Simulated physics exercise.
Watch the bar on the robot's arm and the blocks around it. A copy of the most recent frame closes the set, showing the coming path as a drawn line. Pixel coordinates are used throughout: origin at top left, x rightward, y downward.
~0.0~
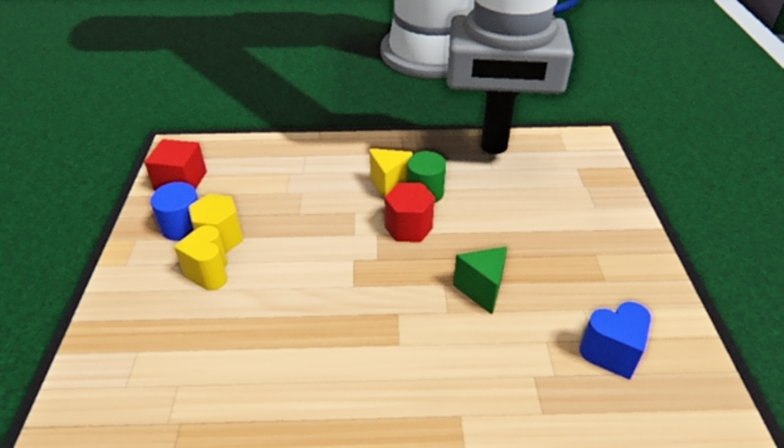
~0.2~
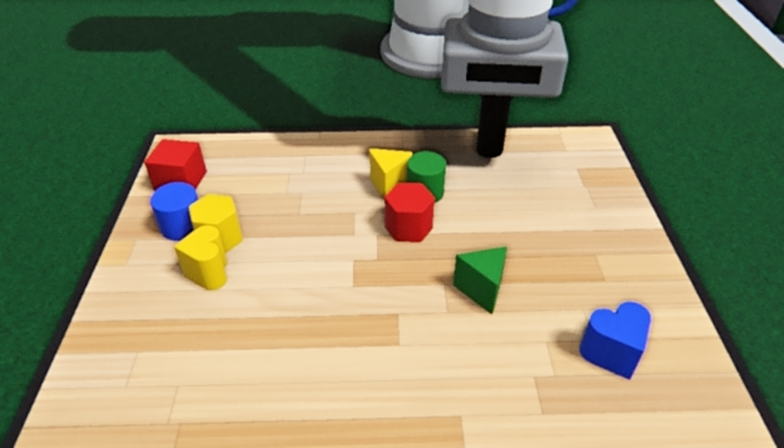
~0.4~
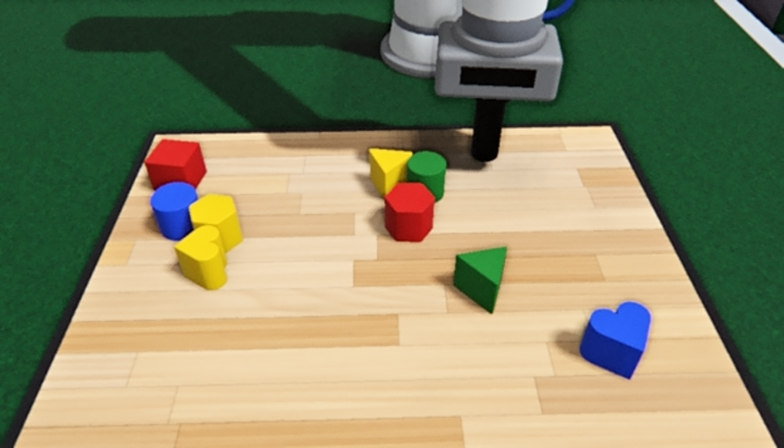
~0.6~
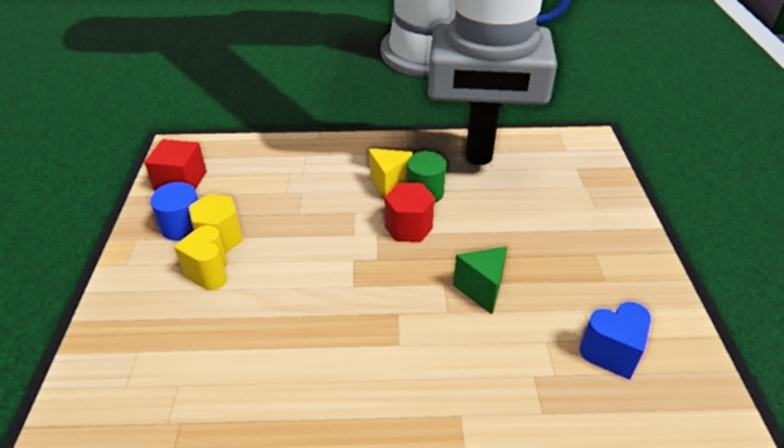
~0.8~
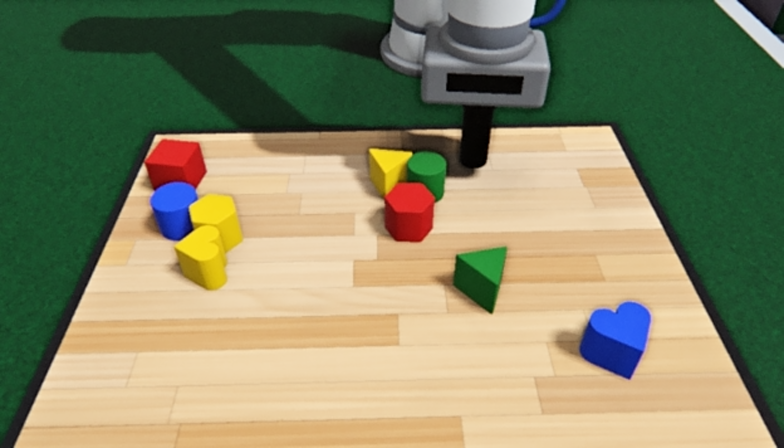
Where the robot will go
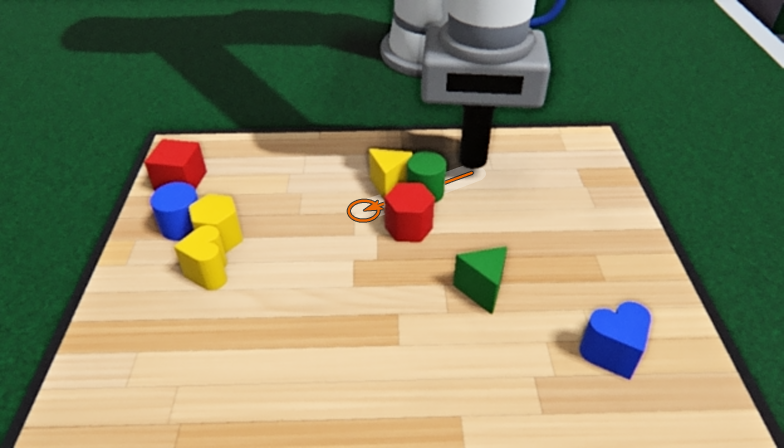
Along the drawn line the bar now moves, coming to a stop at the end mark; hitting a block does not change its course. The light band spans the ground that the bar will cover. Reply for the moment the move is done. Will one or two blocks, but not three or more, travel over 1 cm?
I expect not.
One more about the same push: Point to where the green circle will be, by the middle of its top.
My best guess is (346, 202).
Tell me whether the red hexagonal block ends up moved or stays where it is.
Gets moved.
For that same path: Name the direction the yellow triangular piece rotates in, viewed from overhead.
It makes a clockwise turn.
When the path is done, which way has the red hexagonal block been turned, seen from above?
The sense of turning is anti-clockwise.
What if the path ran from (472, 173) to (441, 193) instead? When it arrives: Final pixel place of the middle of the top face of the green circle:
Its top face will be centred at roughly (409, 168).
Drawn move, straight from (472, 173) to (364, 211).
What follows on the original path. One third of the way, bar at (438, 173); yellow triangular piece at (385, 157); green circle at (413, 169).
Two thirds of the way, bar at (401, 186); yellow triangular piece at (379, 157); red hexagonal block at (403, 208), turned 35° anticlockwise; green circle at (377, 185).
At the end, bar at (363, 198); yellow triangular piece at (375, 156), turned 20° clockwise; red hexagonal block at (402, 208), turned 35° anticlockwise; green circle at (346, 202).
